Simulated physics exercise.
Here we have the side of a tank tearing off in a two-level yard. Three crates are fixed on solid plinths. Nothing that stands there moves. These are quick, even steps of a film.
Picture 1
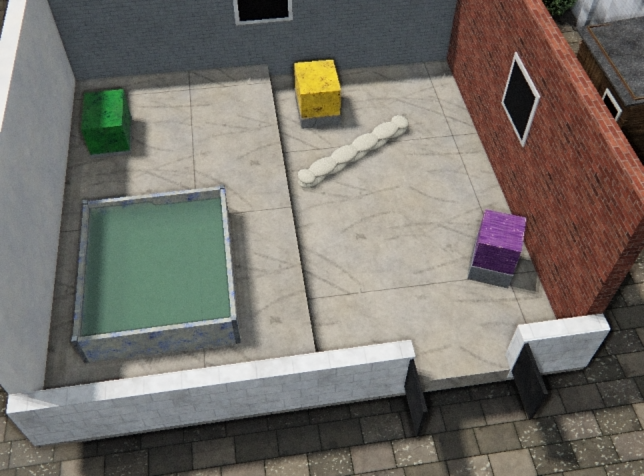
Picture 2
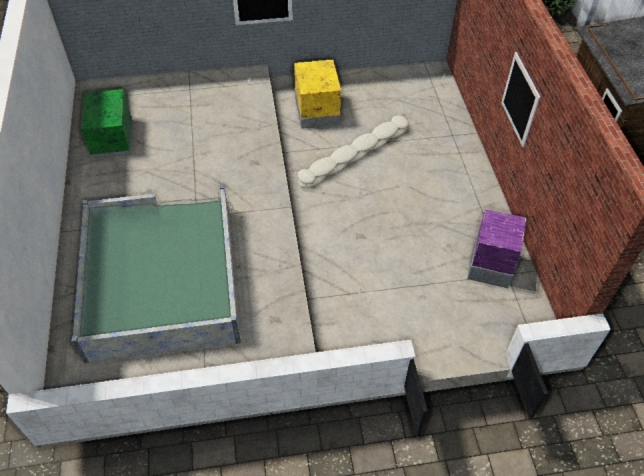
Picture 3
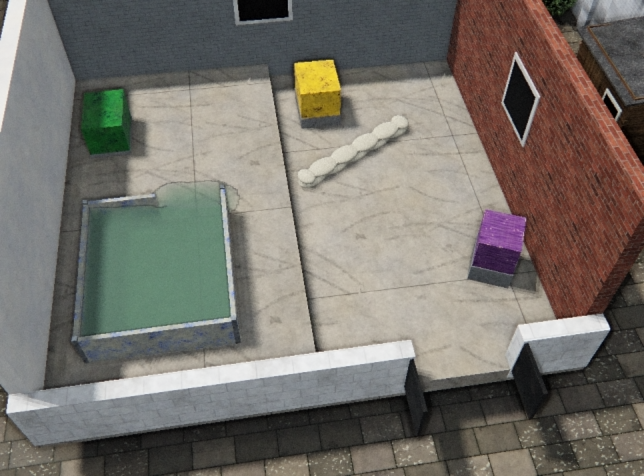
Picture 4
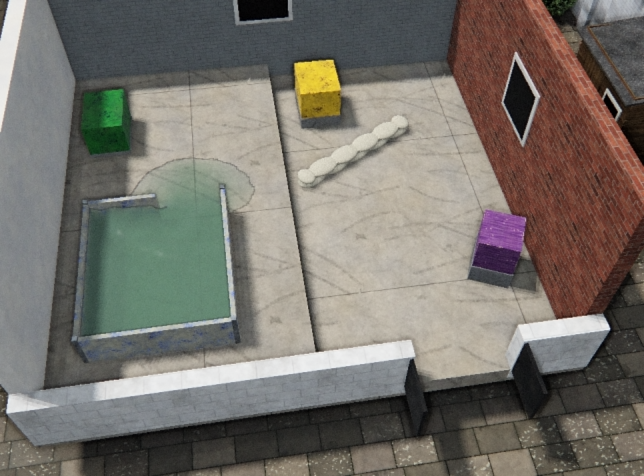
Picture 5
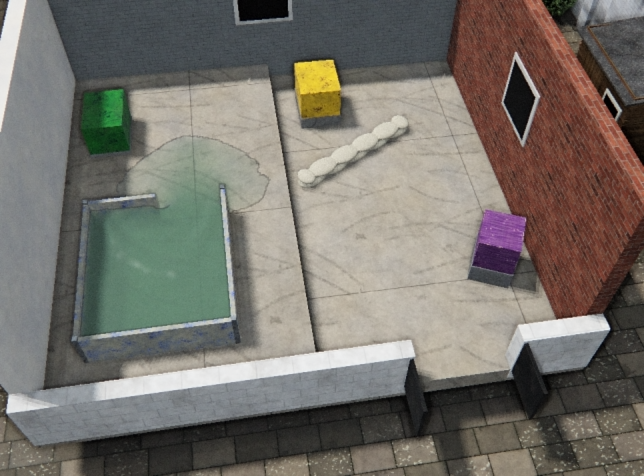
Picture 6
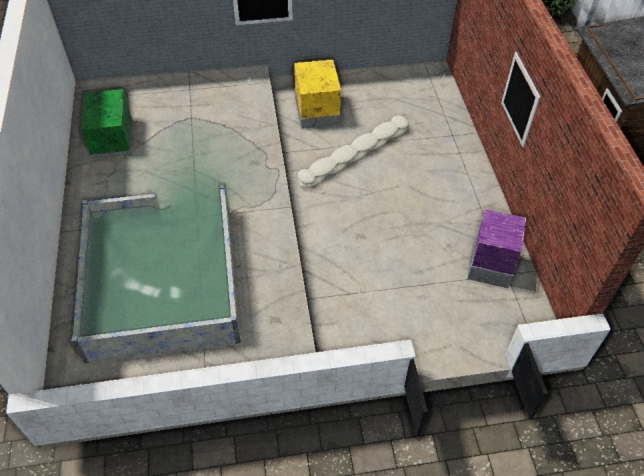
A walled yard with a pale stone floor on two levels, gray and brick walls behind and to the right, is seen from above by a still camera. An open tank of green water sits at left, with a green block behind it, yellow and purple blocks to the right, and a white knobbly bar. Part of the tank's far side opens, and water pours out, spreading backward and rightward across the floor.
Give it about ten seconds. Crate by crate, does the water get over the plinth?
One by one: The purple crate stays dry; the yellow crate stays dry; the green crate gets wet.
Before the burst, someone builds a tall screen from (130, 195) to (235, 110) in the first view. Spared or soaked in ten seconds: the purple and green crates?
In short: Purple crate remains dry; green crate is spared.
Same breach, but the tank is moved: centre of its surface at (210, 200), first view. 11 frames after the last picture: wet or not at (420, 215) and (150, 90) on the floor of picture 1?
As listed: No water, flooded.
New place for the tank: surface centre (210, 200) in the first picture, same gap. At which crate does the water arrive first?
It is the one in yellow.
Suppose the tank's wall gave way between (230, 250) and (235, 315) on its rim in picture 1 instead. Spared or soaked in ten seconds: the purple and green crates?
One by one: The purple crate remains dry; the green crate is safe.
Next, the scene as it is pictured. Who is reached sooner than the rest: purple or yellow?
First comes the one in yellow.
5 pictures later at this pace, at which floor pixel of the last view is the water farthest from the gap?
Roughly at (227, 68).
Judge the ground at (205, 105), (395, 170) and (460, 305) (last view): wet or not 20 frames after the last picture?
As listed: Flooded, free of water, no water.
A moment on, water covers 20 % of the floor; the purple crate not reached, the yellow crate not reached, the green crate water round its plinth.
Next, water covers 30 % of the floor; the purple crate not reached, the yellow crate water round its plinth, the green crate water round its plinth.
Then, water covers 40 % of the floor; the purple crate not reached, the yellow crate water round its plinth, the green crate water round its plinth.
Later, water covers 55 % of the floor; the purple crate not reached, the yellow crate water round its plinth, the green crate water round its plinth.
In the end, water covers 85 % of the floor; the purple crate stayed above the water, the yellow crate stayed above the water, the green crate was topped.
